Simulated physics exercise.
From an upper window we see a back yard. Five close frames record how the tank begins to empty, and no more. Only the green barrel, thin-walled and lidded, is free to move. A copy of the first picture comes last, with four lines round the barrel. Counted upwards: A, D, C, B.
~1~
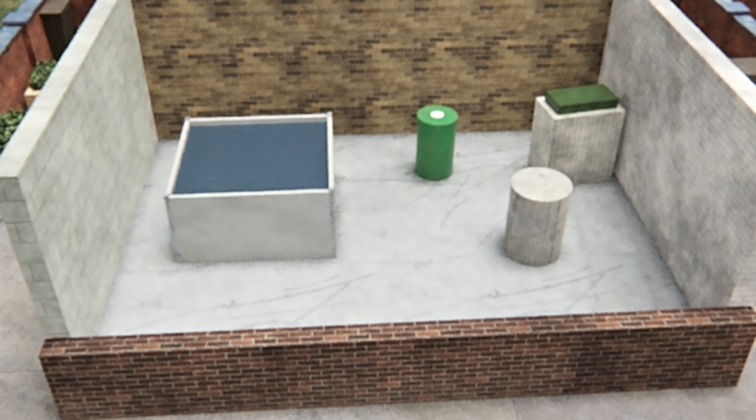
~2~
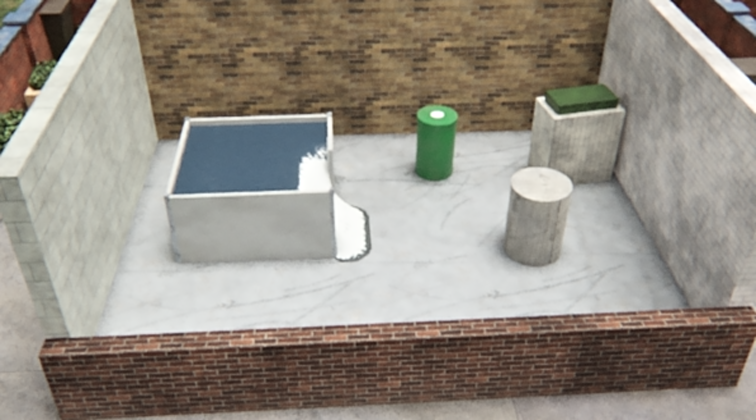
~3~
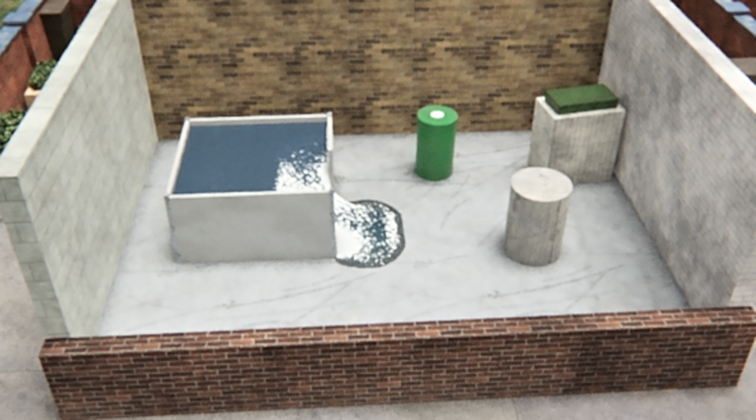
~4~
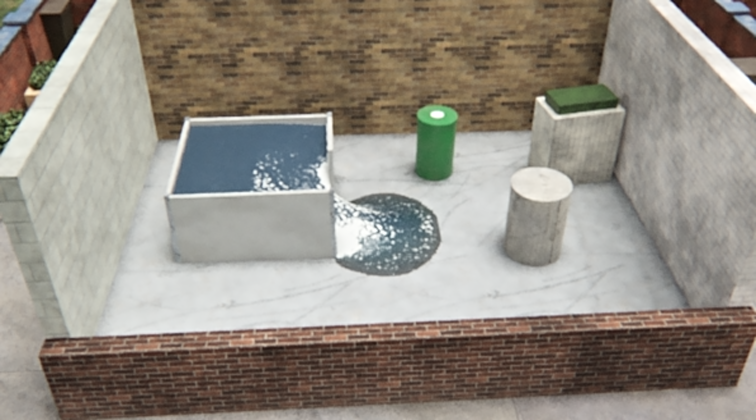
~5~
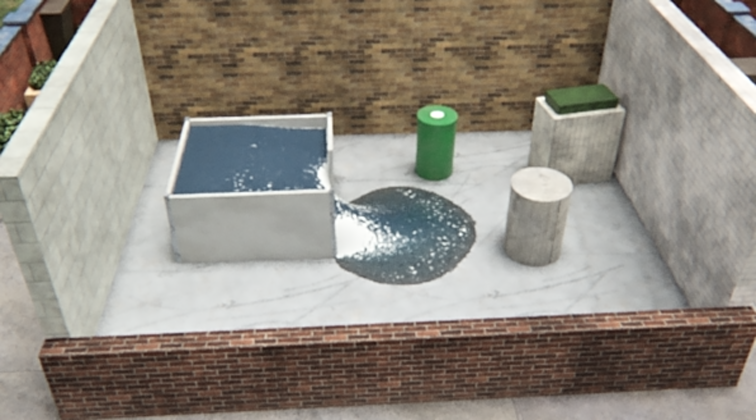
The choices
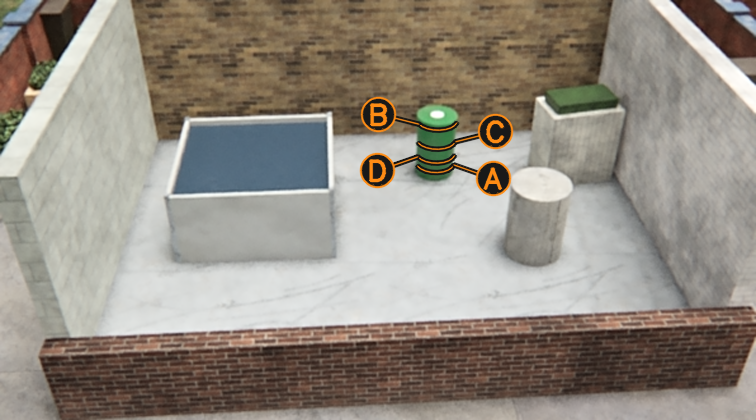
Walled back yard with a full tank pouring water from its right side, the puddle widening across pale ground near a still green barrel.
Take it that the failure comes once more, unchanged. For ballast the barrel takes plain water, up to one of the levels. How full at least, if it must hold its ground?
Line A just does it.
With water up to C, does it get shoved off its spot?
No, that is safe.
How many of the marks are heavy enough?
All four.
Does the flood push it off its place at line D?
No, that is safe.
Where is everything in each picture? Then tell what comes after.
In the first picture, lid of the green barrel at (437, 115); tank full, its middle at (255, 158).
In the second picture, 2 % of the ground wet, in view closest to the barrel at (359, 213).
In the third picture, 4 % of the ground wet, in view closest to the barrel at (389, 209).
In the fourth picture, 6 % of the ground wet, in view closest to the barrel at (397, 197).
In the fifth picture, lid of the green barrel at (437, 115); 10 % of the ground wet, in view closest to the barrel at (425, 193).
On the marked copy, A at (437, 172); B at (439, 130); C at (438, 149); D at (437, 163); from the bottom up A, D, C, B.
With A, it does not move.
With B, it does not move.
With C, it does not move.
With D, it does not move.
